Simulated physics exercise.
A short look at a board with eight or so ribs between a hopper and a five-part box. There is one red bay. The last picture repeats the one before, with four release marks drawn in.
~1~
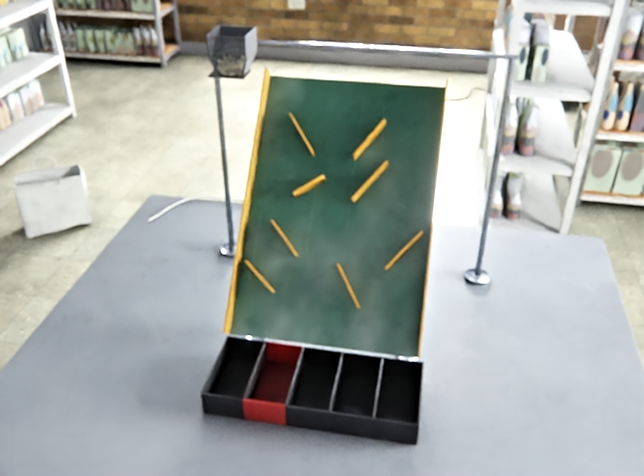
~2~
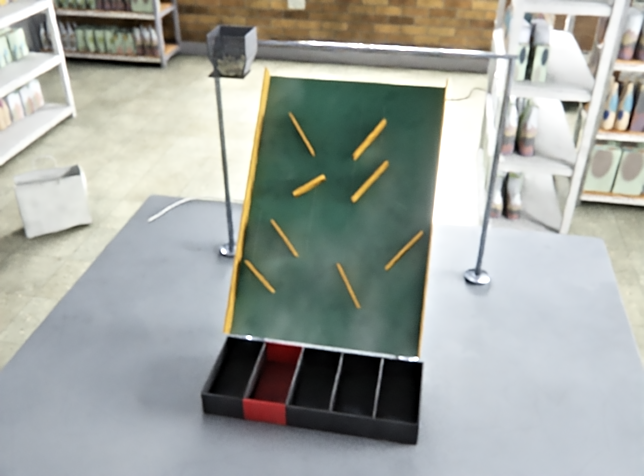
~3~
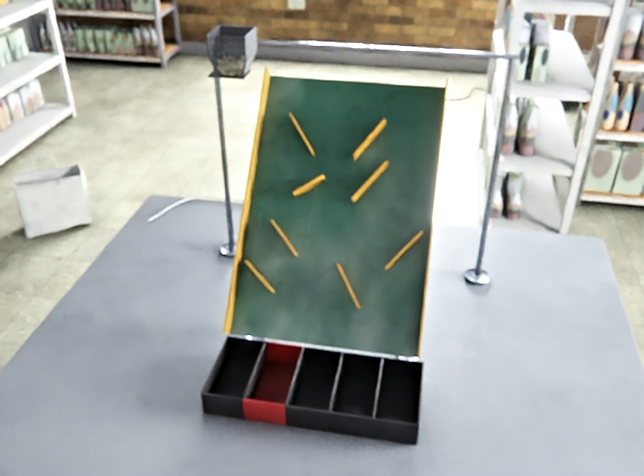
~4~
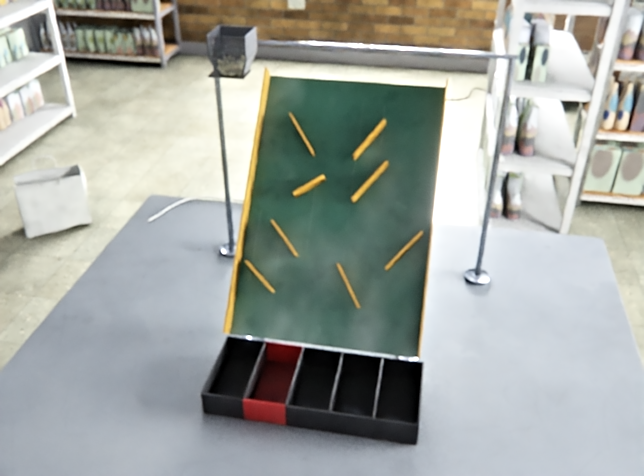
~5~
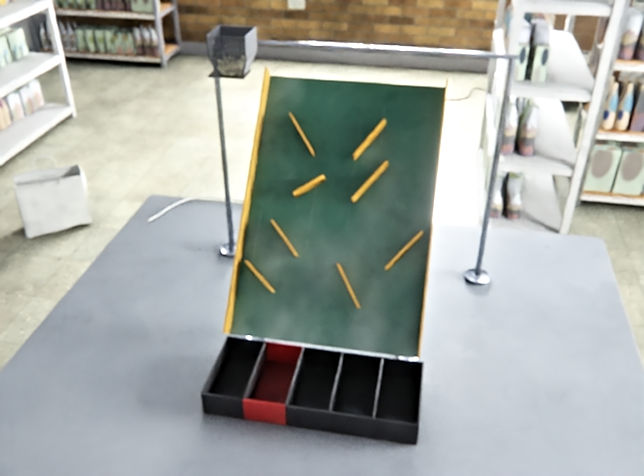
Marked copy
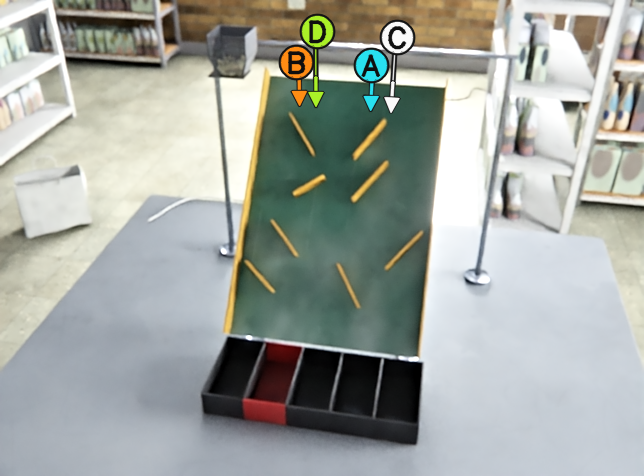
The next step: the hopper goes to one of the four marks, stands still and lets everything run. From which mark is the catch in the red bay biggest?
A beats the others.
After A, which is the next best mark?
It is C.
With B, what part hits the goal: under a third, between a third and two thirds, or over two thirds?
It is under a third.
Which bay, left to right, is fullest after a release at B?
The third from the left.
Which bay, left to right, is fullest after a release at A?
The second.
On the marked copy, mark A meets the board at (370, 105); mark B meets the board at (299, 100); mark C meets the board at (391, 107); mark D meets the board at (315, 101).
If A is chosen, about half in the red bay, about a third in other bays, a stray few outside the box.
If B is chosen, a small part in the red bay, about two thirds in other bays, a small part held on the board.
If C is chosen, about a quarter in the red bay, about half in other bays, a small part held on the board, a small part outside the box.
If D is chosen, a small part in the red bay, most in other bays, a small part held on the board.
